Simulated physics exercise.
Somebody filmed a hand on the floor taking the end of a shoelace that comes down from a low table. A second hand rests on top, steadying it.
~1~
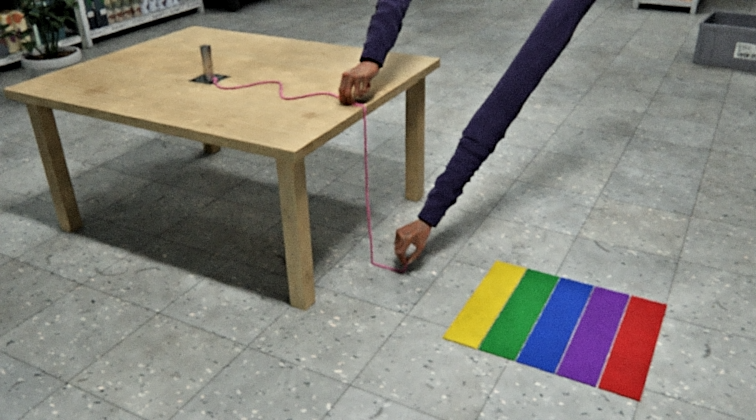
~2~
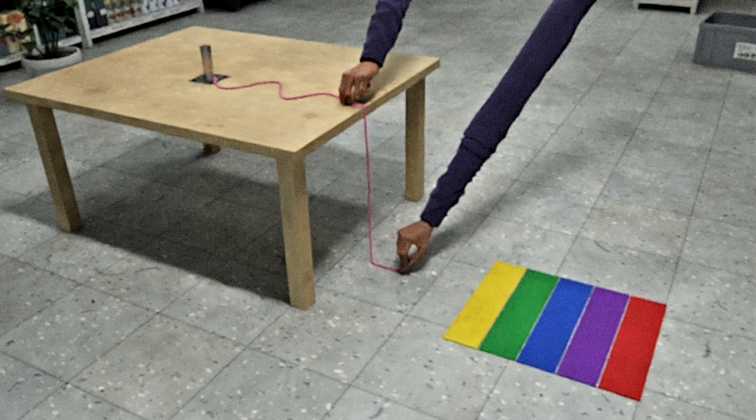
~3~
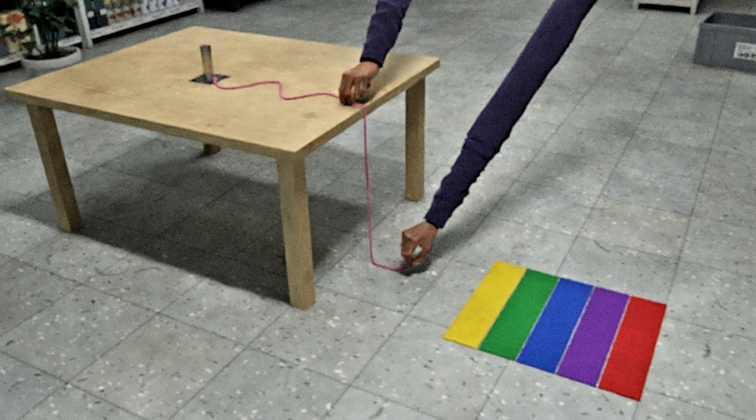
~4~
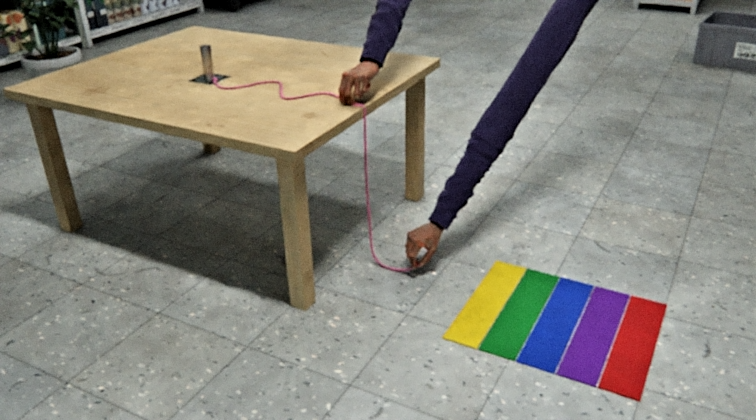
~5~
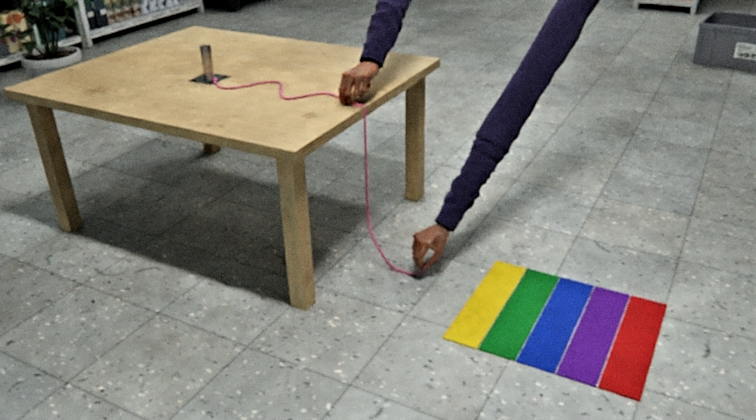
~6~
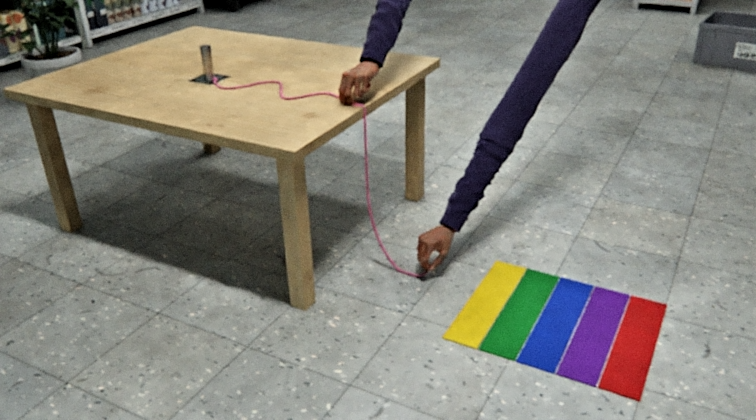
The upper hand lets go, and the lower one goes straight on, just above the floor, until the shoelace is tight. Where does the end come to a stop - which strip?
On the purple strip.
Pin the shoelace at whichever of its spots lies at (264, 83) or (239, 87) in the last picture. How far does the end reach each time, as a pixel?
I'd put it around (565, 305) the first time and around (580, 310) the second.
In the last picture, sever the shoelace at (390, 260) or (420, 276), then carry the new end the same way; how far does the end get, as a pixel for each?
First try near (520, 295), second near (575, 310).
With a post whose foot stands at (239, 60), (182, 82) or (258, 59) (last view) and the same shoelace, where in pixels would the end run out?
The three places are (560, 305), (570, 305) and (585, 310), in that order.
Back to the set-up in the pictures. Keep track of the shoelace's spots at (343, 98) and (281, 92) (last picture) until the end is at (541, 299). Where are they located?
Positions: (374, 138) for the first, (315, 96) for the second.
Soon after, end near (541, 299); over green.
After that, end near (576, 309); over blue.
At the stop, end near (597, 315); over purple. The purple one.
